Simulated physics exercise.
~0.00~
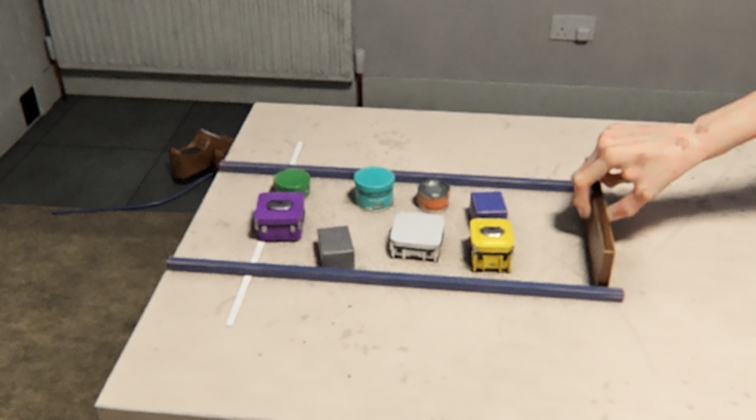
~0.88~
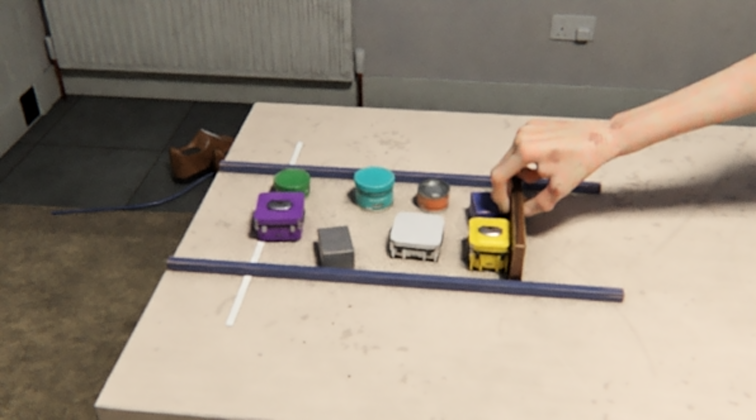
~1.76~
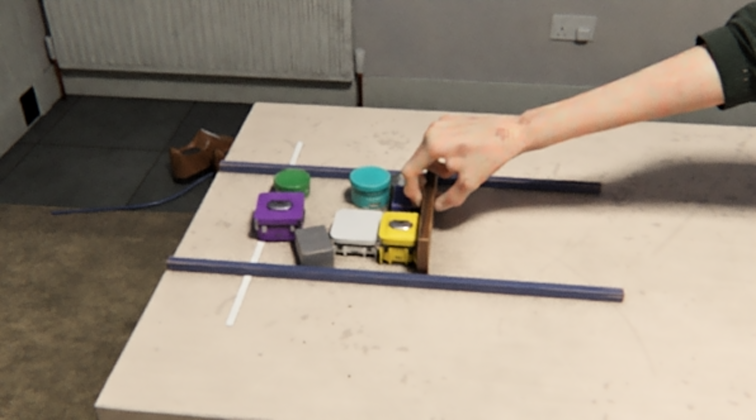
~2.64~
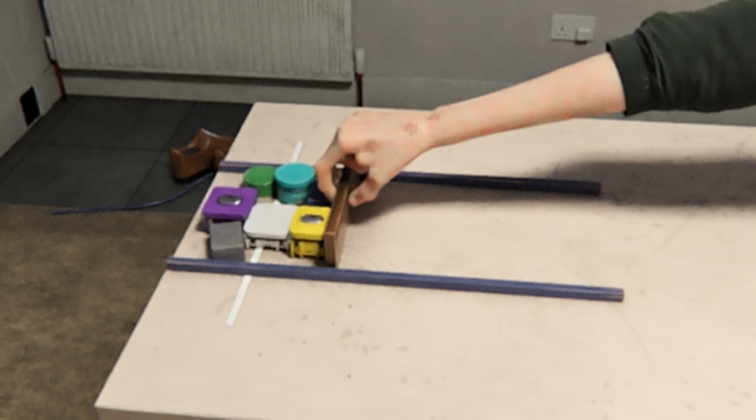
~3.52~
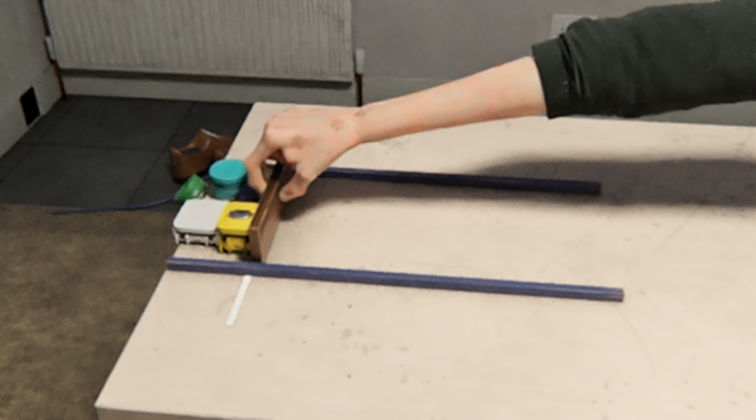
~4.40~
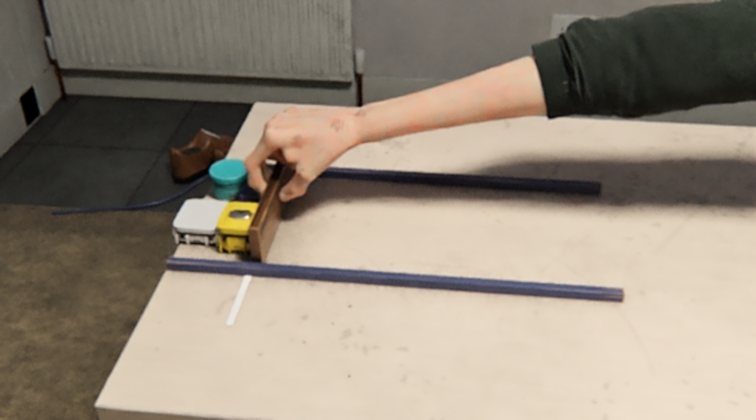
A hand slides an upright brown board leftward between two dark rails, gathering small cases, pots and blocks and pushing them towards the table's edge, where the purple case, grey block and green pot go over before the board stops at the white tape line.
